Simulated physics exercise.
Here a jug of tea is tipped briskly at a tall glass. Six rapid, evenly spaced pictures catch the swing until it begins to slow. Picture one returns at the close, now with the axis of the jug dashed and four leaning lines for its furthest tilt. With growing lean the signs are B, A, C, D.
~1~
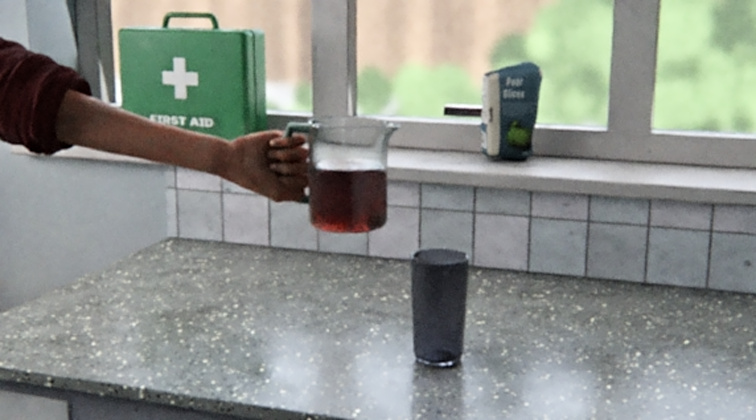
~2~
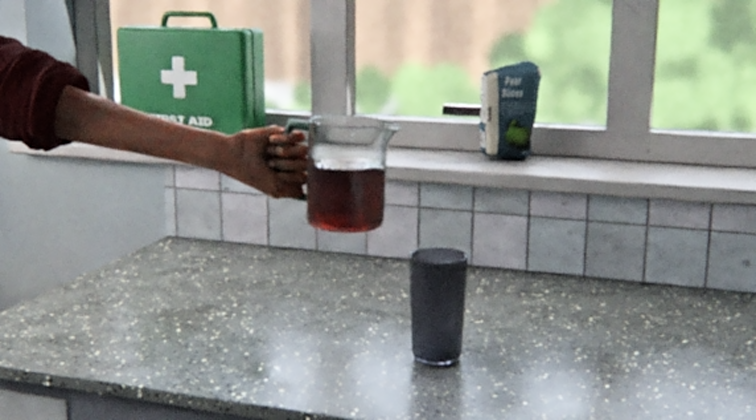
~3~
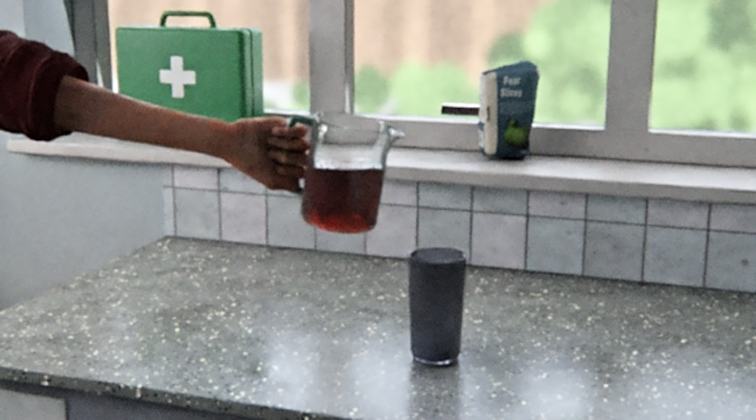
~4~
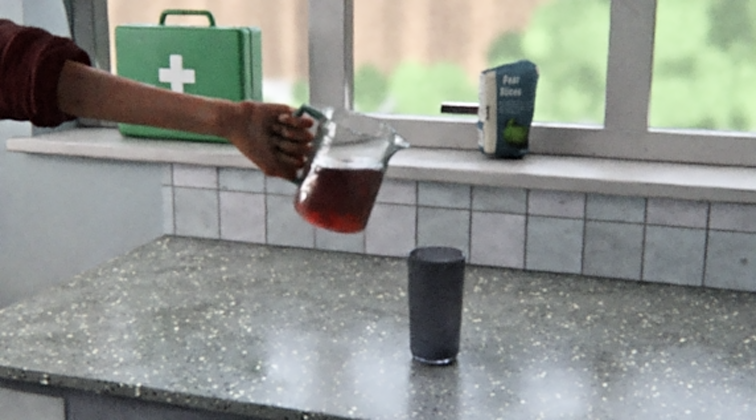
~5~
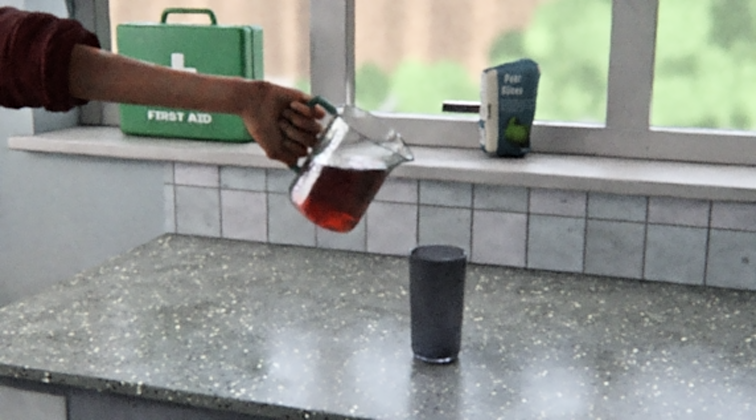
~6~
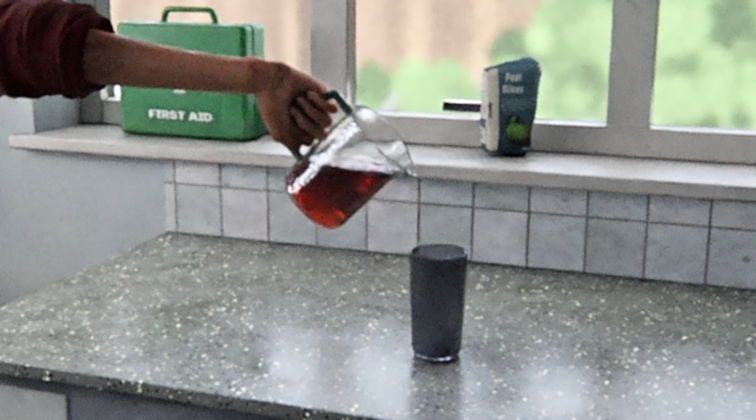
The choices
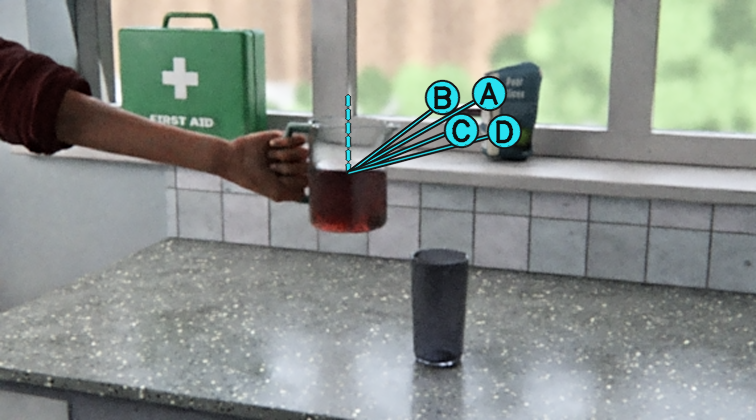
A glass jug of reddish-brown tea, held by a hand reaching in from the left, tilted steadily to the right above a tall dark glass on a speckled counter, with no tea leaving it.
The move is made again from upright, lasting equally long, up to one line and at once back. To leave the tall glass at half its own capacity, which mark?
D is best.
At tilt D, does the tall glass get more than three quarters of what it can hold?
No, it does not.
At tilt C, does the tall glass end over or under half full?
Under.
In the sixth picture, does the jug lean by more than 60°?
No, it does not.
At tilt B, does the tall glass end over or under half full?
Under half.
On the marked copy, A at (474, 101); B at (431, 111); C at (444, 134); D at (488, 136).
With A, the tall glass ends with about 18 % of what it can hold.
With B, the tall glass ends with about 8 % of what it can hold.
With C, the tall glass ends with about 33 % of what it can hold.
With D, the tall glass ends with about 50 % of what it can hold.
